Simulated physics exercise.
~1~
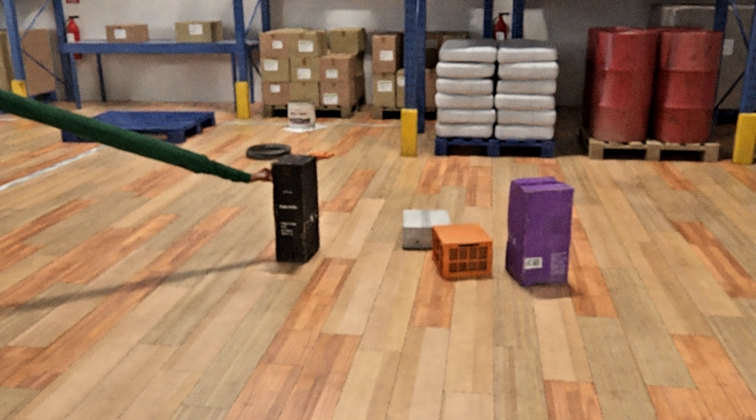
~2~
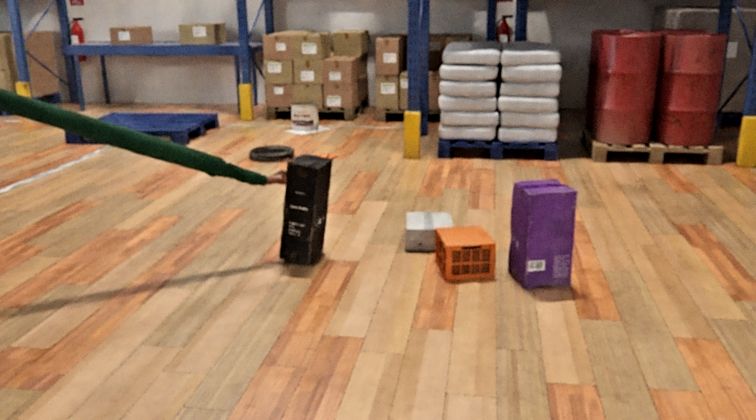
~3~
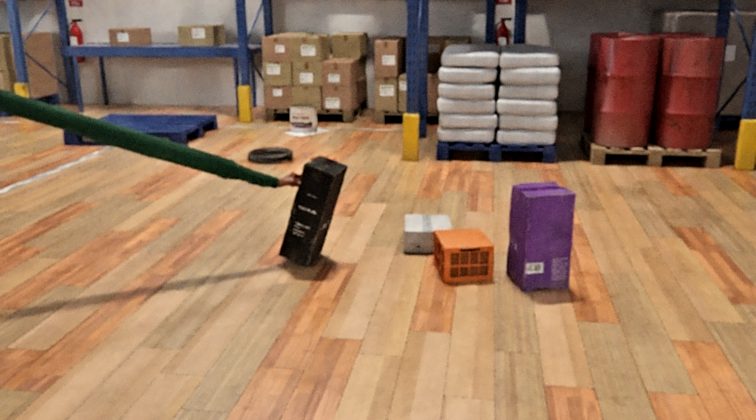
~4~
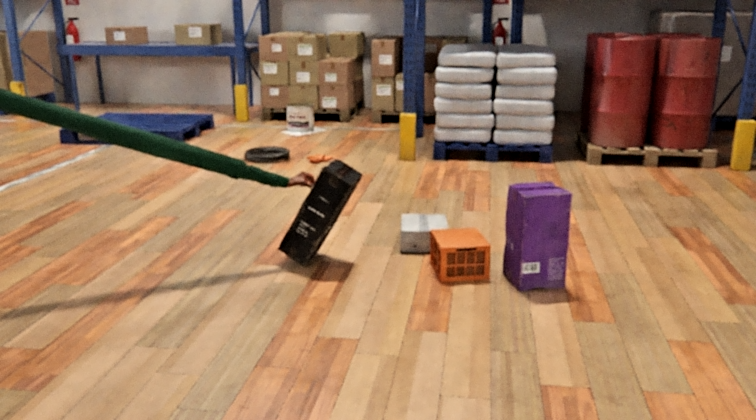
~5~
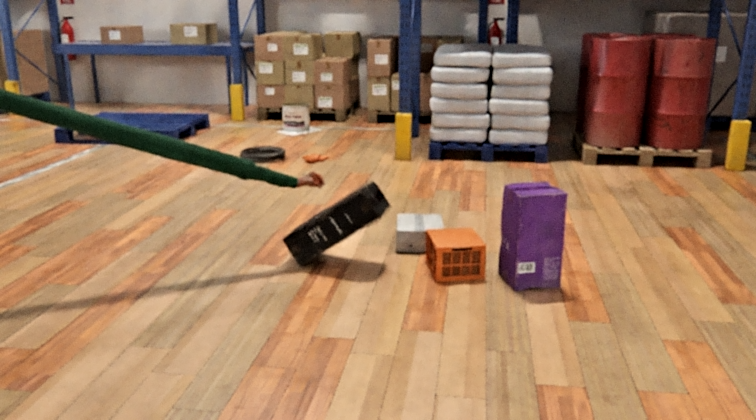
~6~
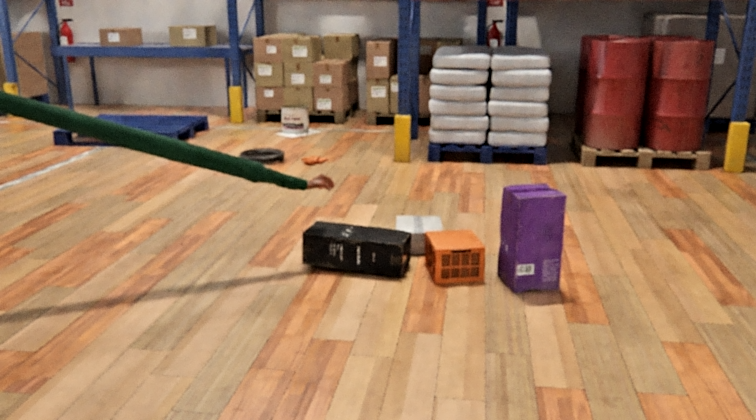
The footage shows an outstretched hand in a green sleeve pushing an upright black box to the right on a wooden warehouse floor, tilting it until it topples and lies on its side beside an orange crate, while the crate, a white parcel and a purple box stay put.
